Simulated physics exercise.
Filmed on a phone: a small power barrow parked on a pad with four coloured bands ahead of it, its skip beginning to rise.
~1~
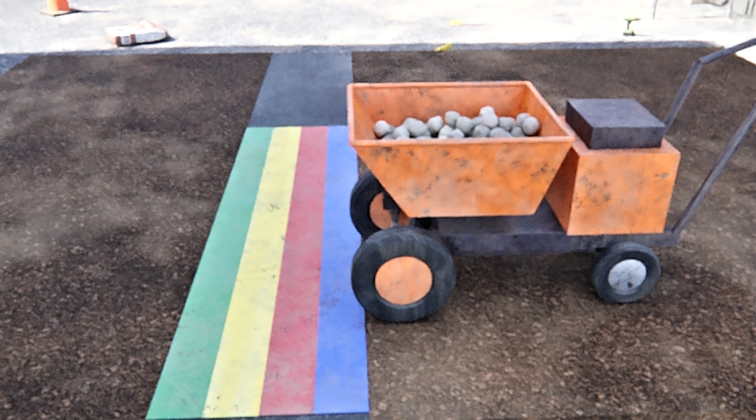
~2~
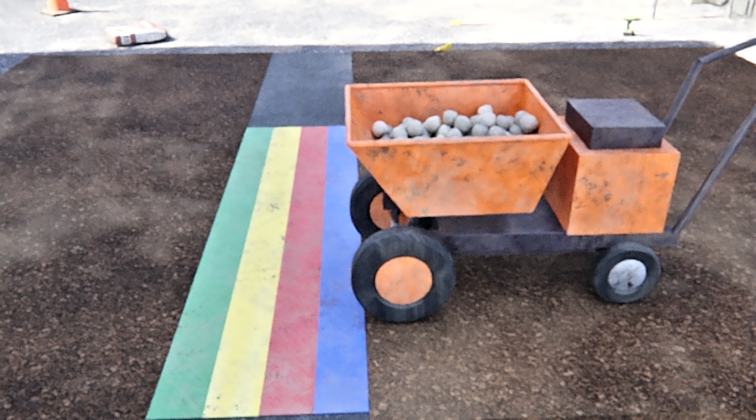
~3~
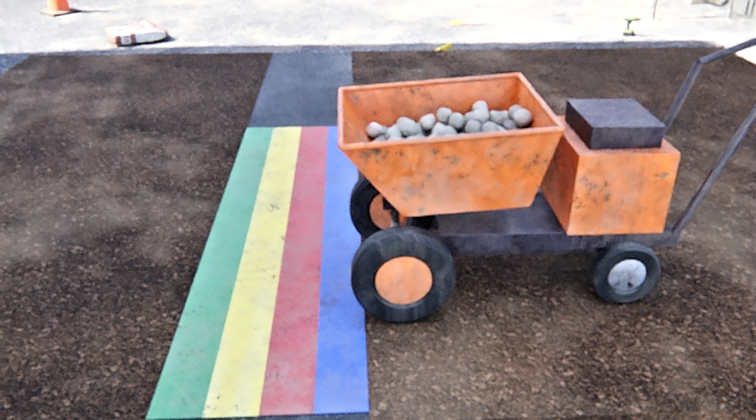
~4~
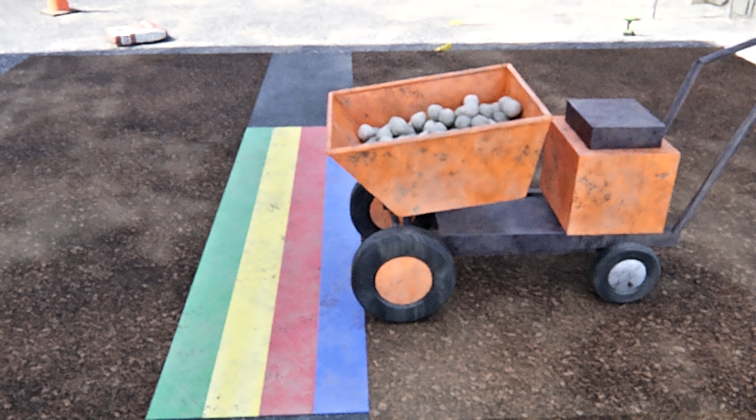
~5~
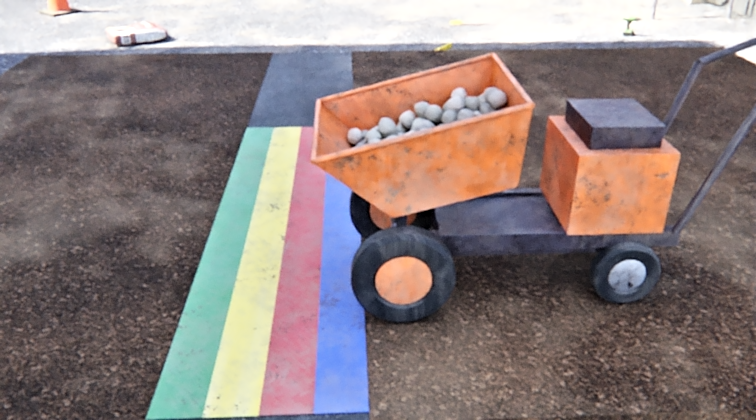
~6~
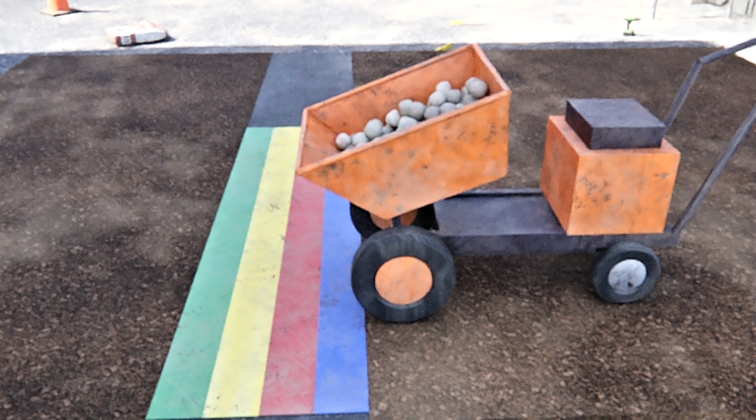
Orange skip full of grey pebbles rising at its right end and tilting left on a parked barrow beside four coloured bands.
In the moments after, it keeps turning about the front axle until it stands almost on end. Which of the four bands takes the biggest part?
The green strip carries the most.
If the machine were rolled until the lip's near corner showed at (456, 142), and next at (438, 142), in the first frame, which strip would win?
First red, then the strip in red.
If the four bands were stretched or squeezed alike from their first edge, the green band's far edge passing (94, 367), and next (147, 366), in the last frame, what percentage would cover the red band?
In turn 20 and 0 in a hundred.
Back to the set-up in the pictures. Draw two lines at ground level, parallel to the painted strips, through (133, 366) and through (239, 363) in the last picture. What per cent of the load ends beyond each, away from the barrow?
The first gives 10 %, the second 70 %.
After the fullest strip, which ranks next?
The runner-up: The yellow one.
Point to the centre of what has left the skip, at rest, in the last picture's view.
At about (211, 278).
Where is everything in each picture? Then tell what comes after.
The first frame shows lip of the skip at (352, 144), level; top of the load at (457, 137), river pebbles; blue strip at (342, 354); red strip at (292, 355); yellow strip at (242, 357); green strip at (192, 358).
The second frame shows lip of the skip at (349, 145), tipped barely; top of the load at (480, 134).
The third frame shows lip of the skip at (341, 148), tipped barely; top of the load at (474, 130).
The fourth frame shows lip of the skip at (329, 153), tipped a little; top of the load at (475, 134).
The fifth frame shows lip of the skip at (314, 162), tipped a little; top of the load at (463, 128).
The sixth frame shows lip of the skip at (298, 173), tipped clearly; top of the load at (448, 122); blue strip at (342, 354); red strip at (292, 355); yellow strip at (242, 357); green strip at (192, 358).
Soon after the last picture, skip tipped steeply; all in the skip.
A little later, skip tipped right over; nearly all in the skip; a stray few over the yellow strip; a small part over the green strip.
Later still, skip tipped right over; about a third in the skip; a small part over the yellow strip; about a third over the green strip; about a quarter off the paint.
At rest, skip tipped right over; about a quarter in the skip; none over the blue strip; a stray few over the red strip; about a quarter over the yellow strip; about a third over the green strip; about a quarter off the paint.
